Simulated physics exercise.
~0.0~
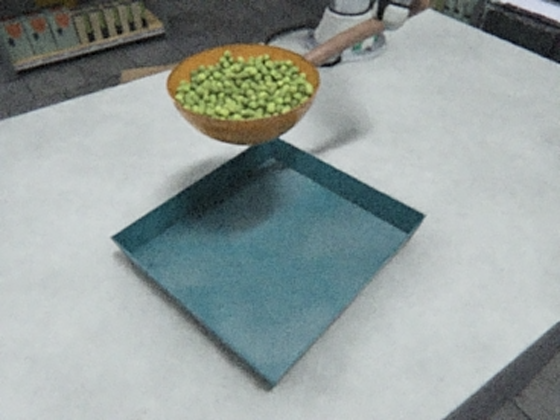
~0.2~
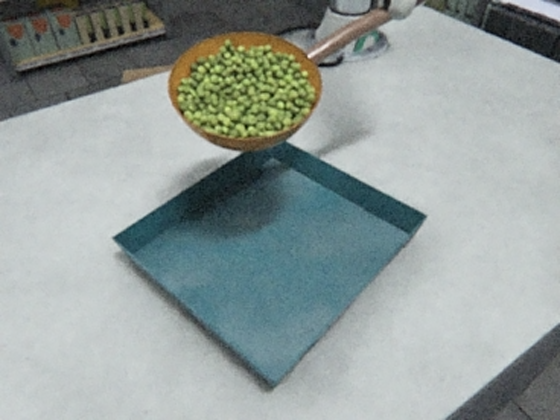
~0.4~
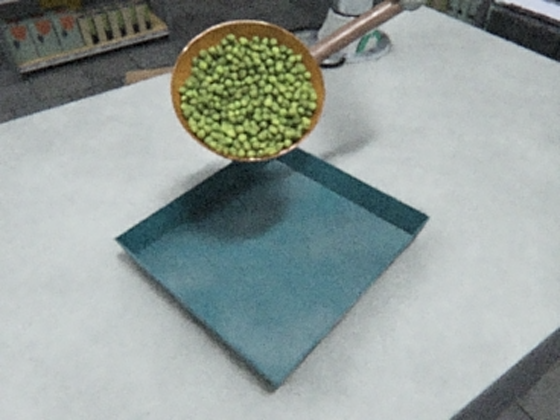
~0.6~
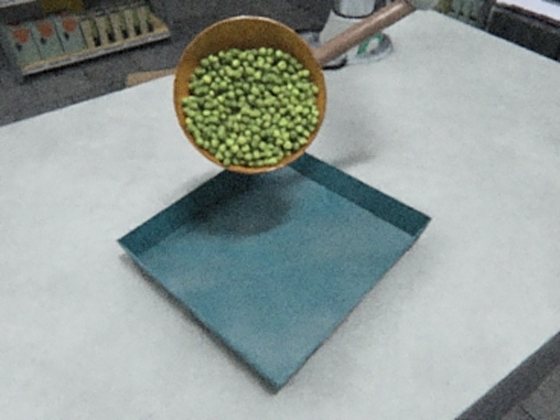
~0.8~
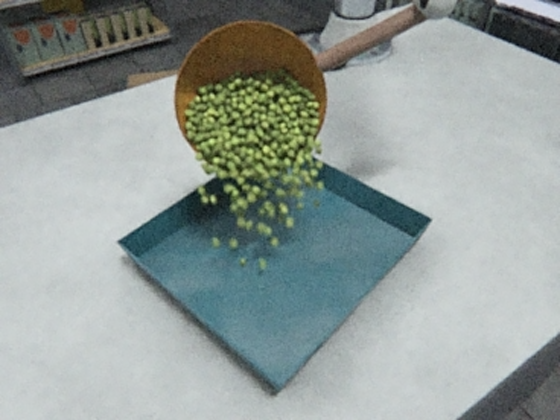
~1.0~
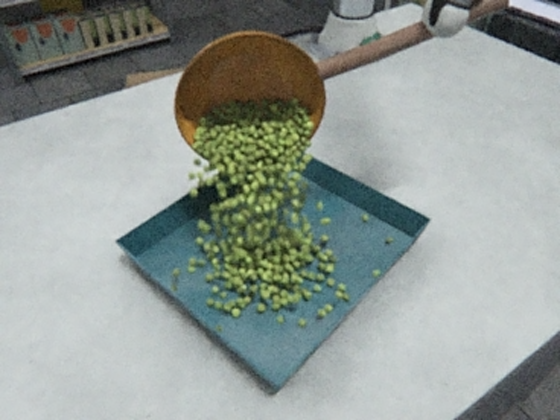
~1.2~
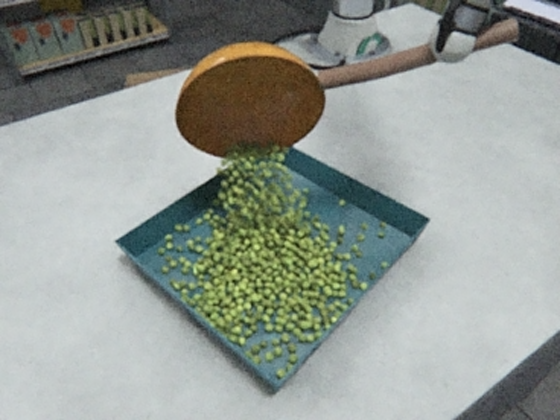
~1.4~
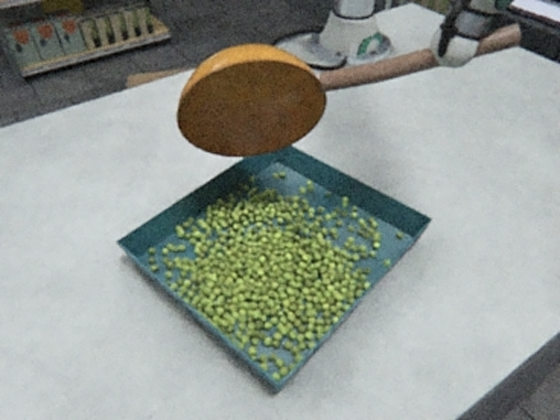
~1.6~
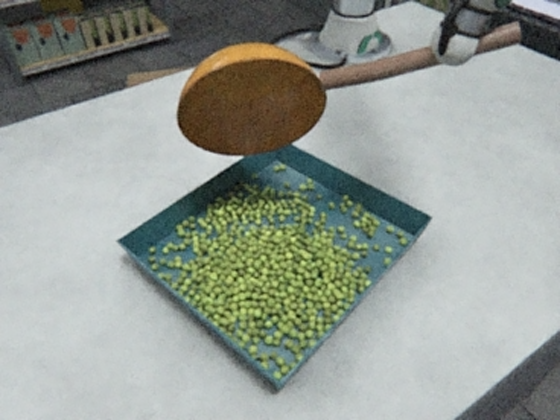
A robot arm tips an orange ladle, and its green peas pour out into a tray.
